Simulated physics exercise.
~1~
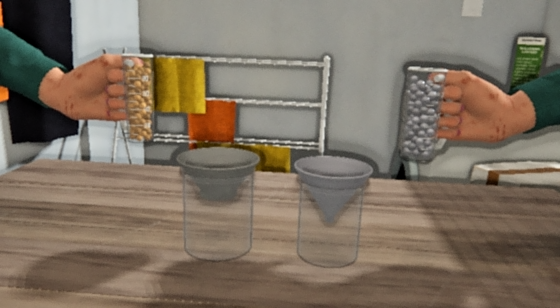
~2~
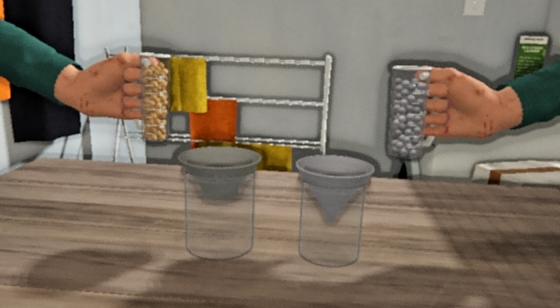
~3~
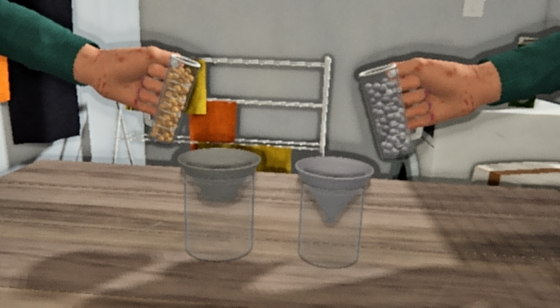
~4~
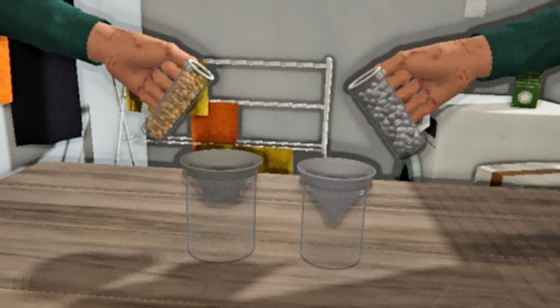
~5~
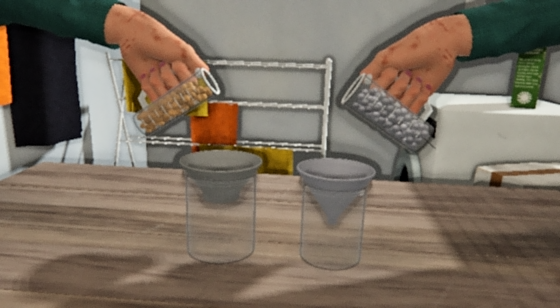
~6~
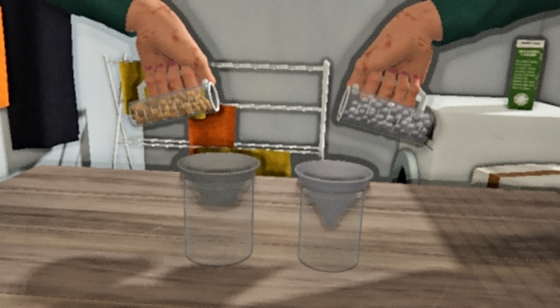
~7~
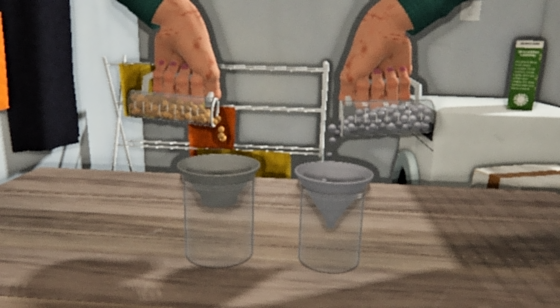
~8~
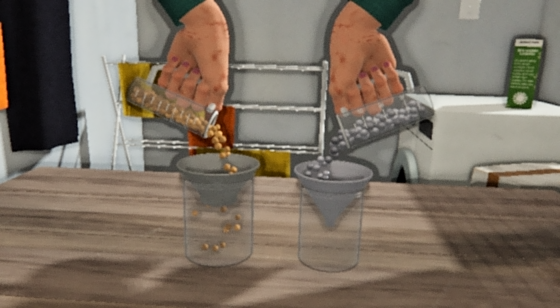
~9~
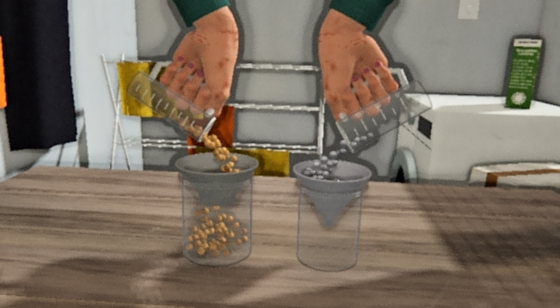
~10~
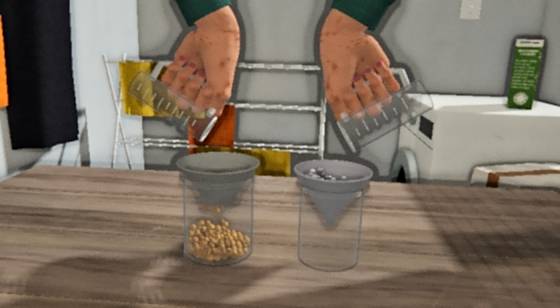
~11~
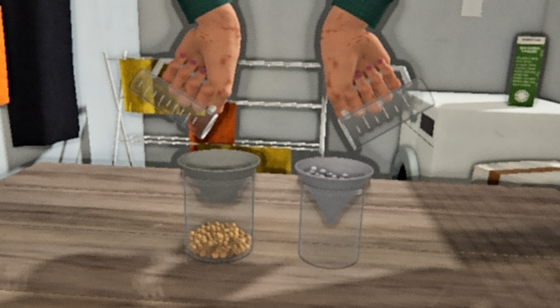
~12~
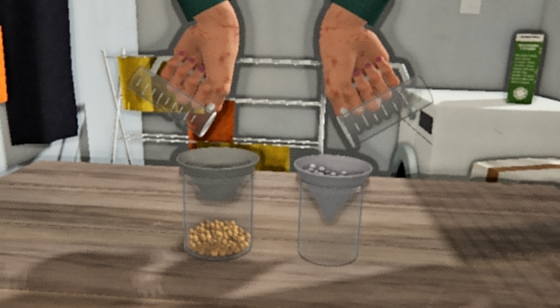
Over a wooden table, two hands tipped a cup of golden beads and a cup of grey ones into two funnels set on clear jars; the golden beads all dropped into the left jar, while the grey ones stayed stuck in the right funnel.
